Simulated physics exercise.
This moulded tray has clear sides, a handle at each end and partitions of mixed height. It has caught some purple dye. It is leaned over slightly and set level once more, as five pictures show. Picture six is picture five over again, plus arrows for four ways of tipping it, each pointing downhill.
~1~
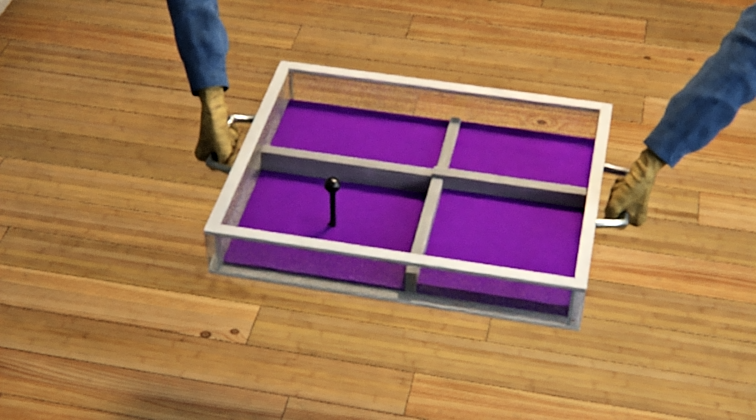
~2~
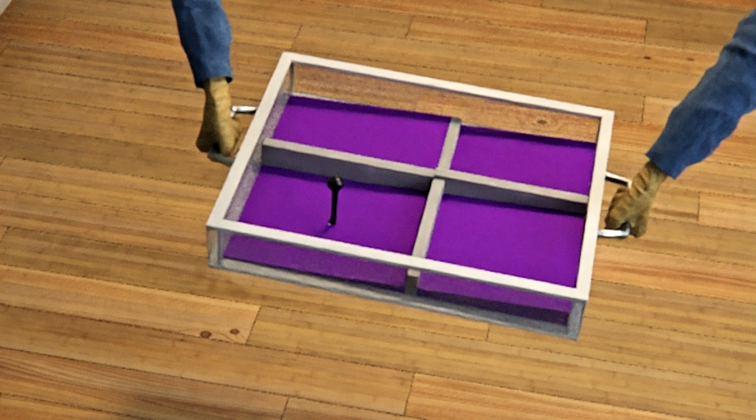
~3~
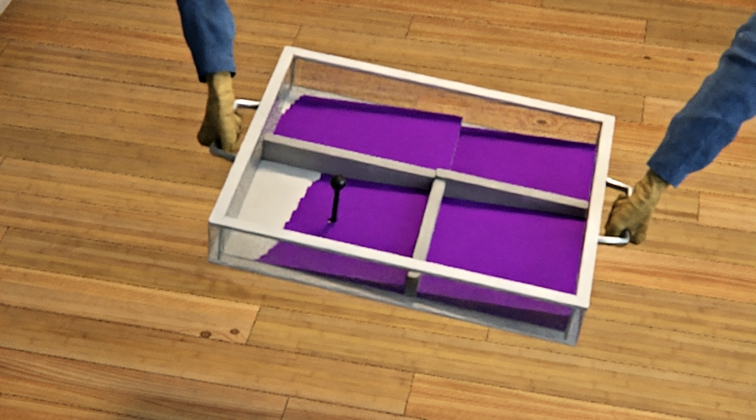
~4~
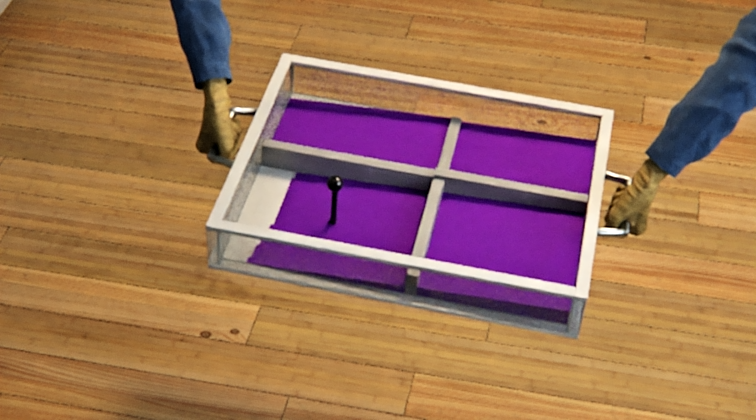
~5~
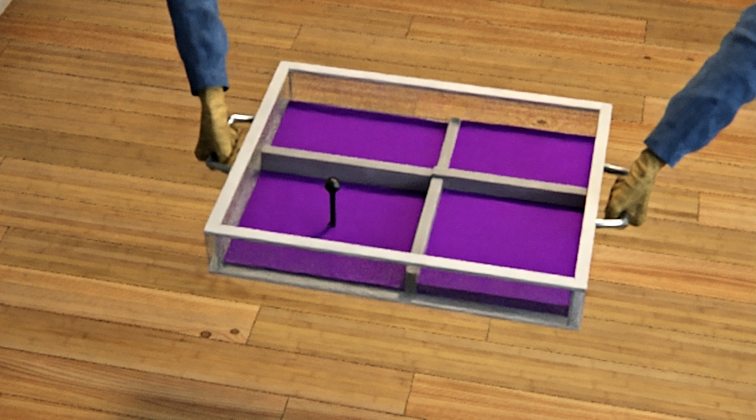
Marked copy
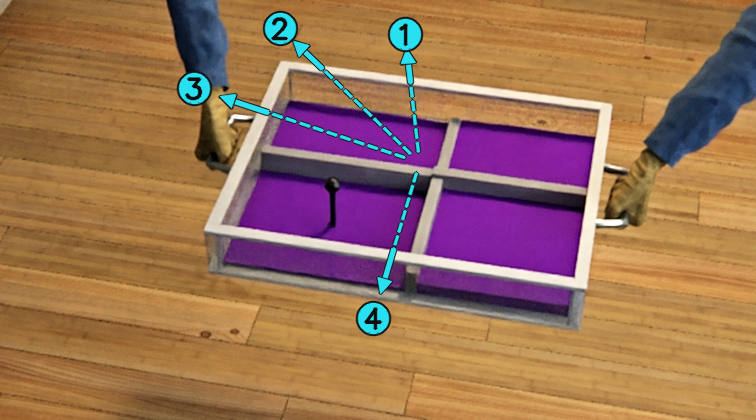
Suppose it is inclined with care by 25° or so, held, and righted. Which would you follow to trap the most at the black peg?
4 is best.
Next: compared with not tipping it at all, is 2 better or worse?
It is worse.
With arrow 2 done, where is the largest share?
The back left bay.
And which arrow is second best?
It is 3.
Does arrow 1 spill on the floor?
Yes.
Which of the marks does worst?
Here it is arrow 2.
In cyan, 1 ends at (407, 54); 2 ends at (297, 44); 3 ends at (225, 98); 4 ends at (382, 288).
If 1 is chosen, about 12 % of the liquid ends in the peg's bay; about 14 % goes over the rim.
If 2 is chosen, about 8 % of the liquid ends in the peg's bay; about 52 % goes over the rim.
If 3 is chosen, about 23 % of the liquid ends in the peg's bay; about 31 % goes over the rim.
If 4 is chosen, about 35 % of the liquid ends in the peg's bay; nothing spills.
